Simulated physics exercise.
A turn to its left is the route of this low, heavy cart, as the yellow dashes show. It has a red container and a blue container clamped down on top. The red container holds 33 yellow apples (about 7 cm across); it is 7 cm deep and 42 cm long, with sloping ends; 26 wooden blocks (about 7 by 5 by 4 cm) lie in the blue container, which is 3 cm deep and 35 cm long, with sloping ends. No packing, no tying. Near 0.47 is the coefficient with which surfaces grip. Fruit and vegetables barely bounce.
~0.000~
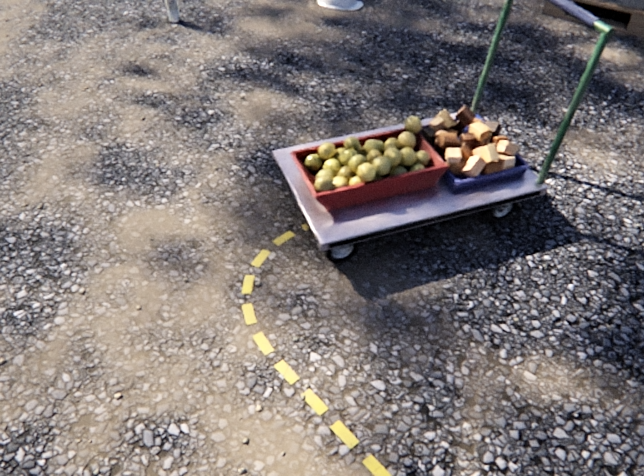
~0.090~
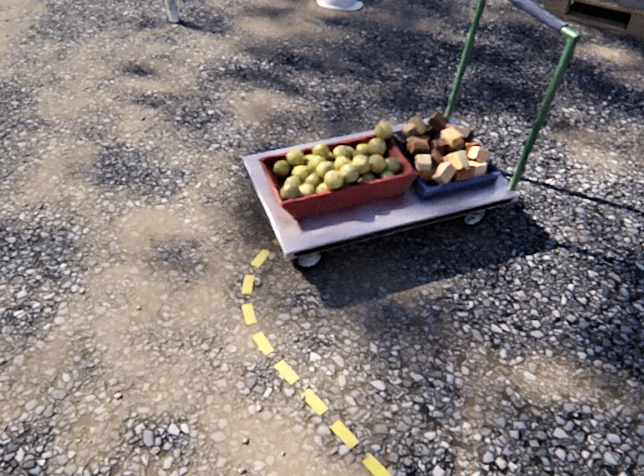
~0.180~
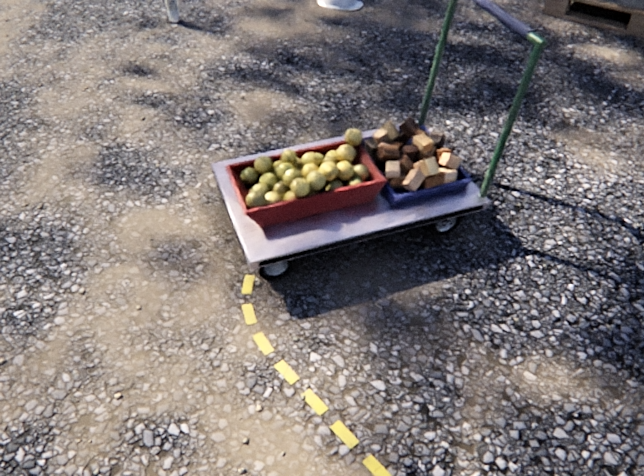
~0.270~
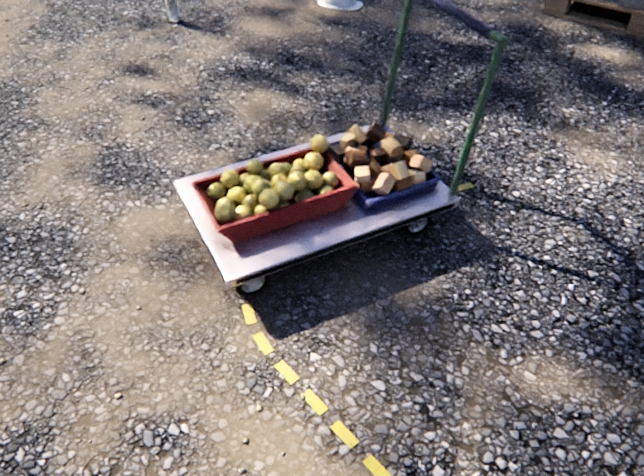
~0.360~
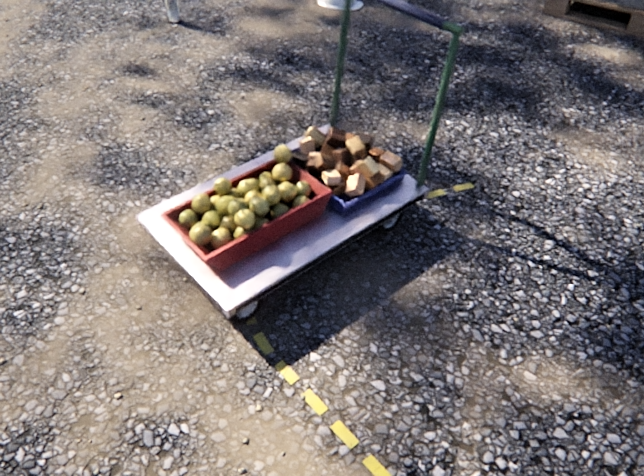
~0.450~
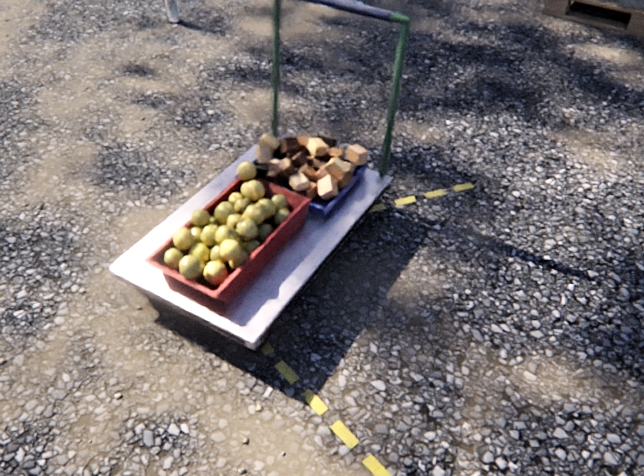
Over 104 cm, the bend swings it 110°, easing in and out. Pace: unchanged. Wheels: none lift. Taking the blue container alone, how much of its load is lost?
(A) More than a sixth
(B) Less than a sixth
A.
After 0.52 s, red container 33 in, 0 out and blue container 23 in, 3 out.
After 0.67 s, red container 32 in, 1 out and blue container 21 in, 5 out.
After 0.88 s, red container 32 in, 1 out and blue container 19 in, 7 out.
Final count (at 1.34 s), red container 31 in, 2 out and blue container 15 in, 11 out. Asked share, 11 of 26, 42 per cent.
